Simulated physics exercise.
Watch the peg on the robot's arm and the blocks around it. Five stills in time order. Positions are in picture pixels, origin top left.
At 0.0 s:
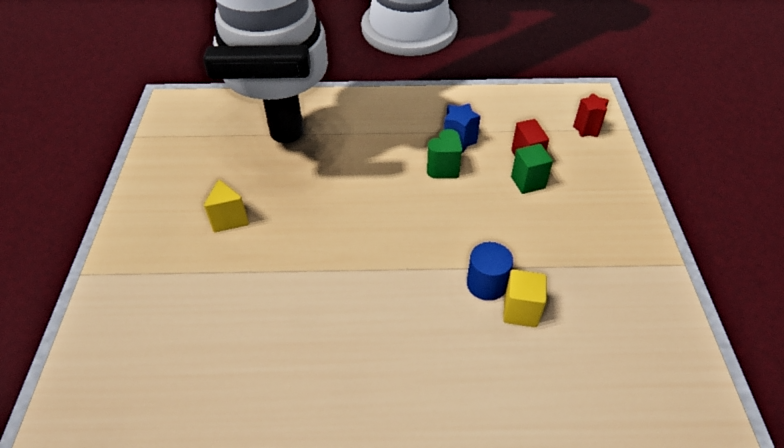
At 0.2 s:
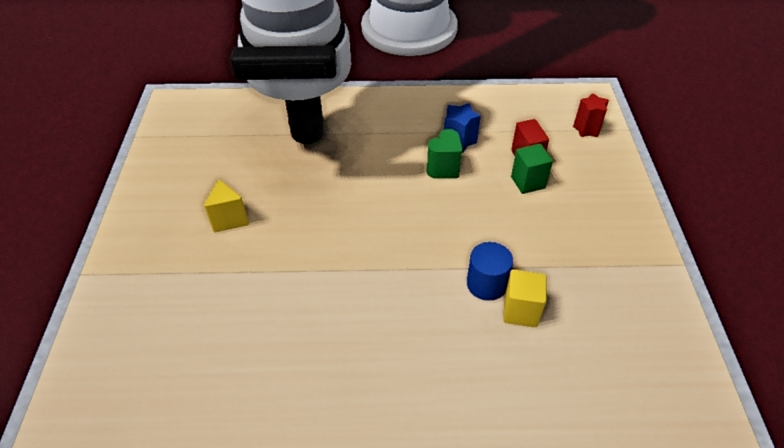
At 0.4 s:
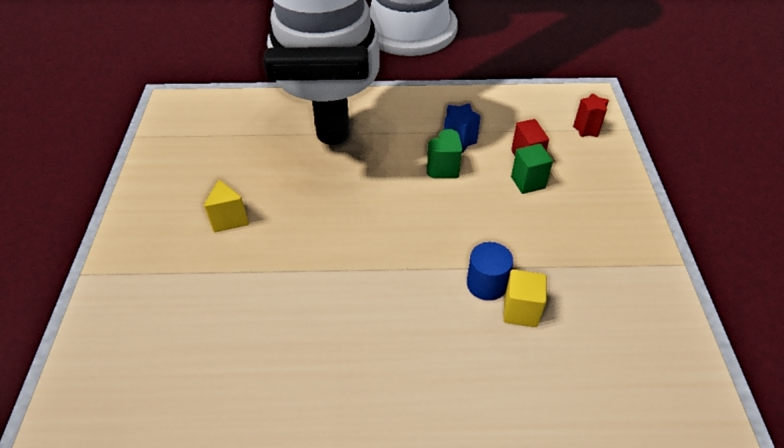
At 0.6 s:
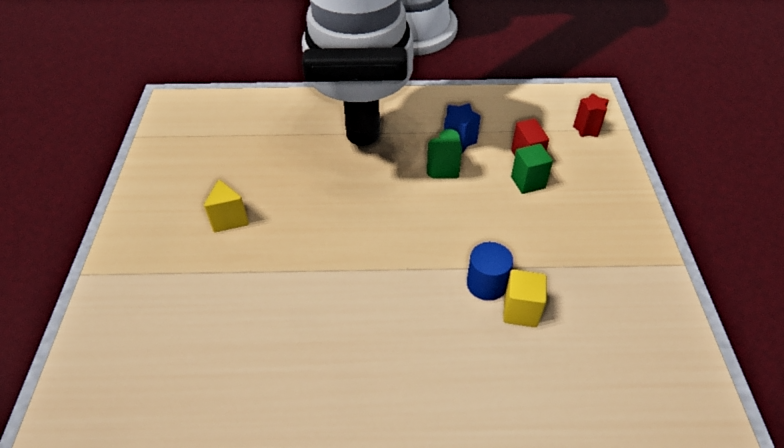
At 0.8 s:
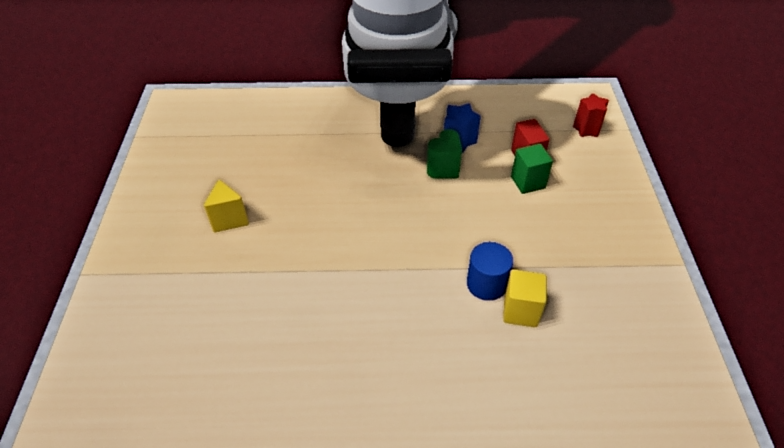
At first, a robot arm holds its black peg near the back left of a wooden board scattered with red, green, blue and yellow blocks. The arm slides the peg steadily rightward along the back, until it is close beside the green and blue blocks, while every block stays still.
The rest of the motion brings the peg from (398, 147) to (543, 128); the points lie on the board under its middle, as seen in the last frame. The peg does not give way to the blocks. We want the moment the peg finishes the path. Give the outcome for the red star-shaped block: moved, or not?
The push reaches it.
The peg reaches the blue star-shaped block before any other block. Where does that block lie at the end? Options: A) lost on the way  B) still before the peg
B: Still before the peg.
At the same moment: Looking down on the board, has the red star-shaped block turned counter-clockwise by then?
Answer: No.
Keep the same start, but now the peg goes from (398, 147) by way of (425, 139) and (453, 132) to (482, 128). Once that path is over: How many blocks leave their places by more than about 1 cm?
I expect one block to move.
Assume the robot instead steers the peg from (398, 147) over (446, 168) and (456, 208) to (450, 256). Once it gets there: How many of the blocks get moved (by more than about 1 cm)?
Expect one.
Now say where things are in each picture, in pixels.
Tip of the peg at (287, 133), middles of tops, green heart block at (446, 142), blue star-shaped block at (462, 113), red star-shaped block at (596, 102), in the first picture.
Peg at (308, 134), nothing pushed, in the second picture.
Peg at (333, 135), nothing pushed, in the third picture.
Peg at (363, 136), nothing pushed, in the fourth picture.
Peg at (398, 137), green heart block at (446, 142), blue star-shaped block at (462, 113), red star-shaped block at (596, 102), in the fifth picture.
The first path, step by step. One third of the way, peg at (448, 131); blue star-shaped block at (480, 112), turned 15° anticlockwise.
Two thirds of the way, peg at (498, 124); blue star-shaped block at (531, 105), turned 15° anticlockwise.
At the end, peg at (545, 118); green heart block unmoved; blue star-shaped block at (579, 99), turned 15° anticlockwise; red star-shaped block at (608, 101), turned 35° clockwise.
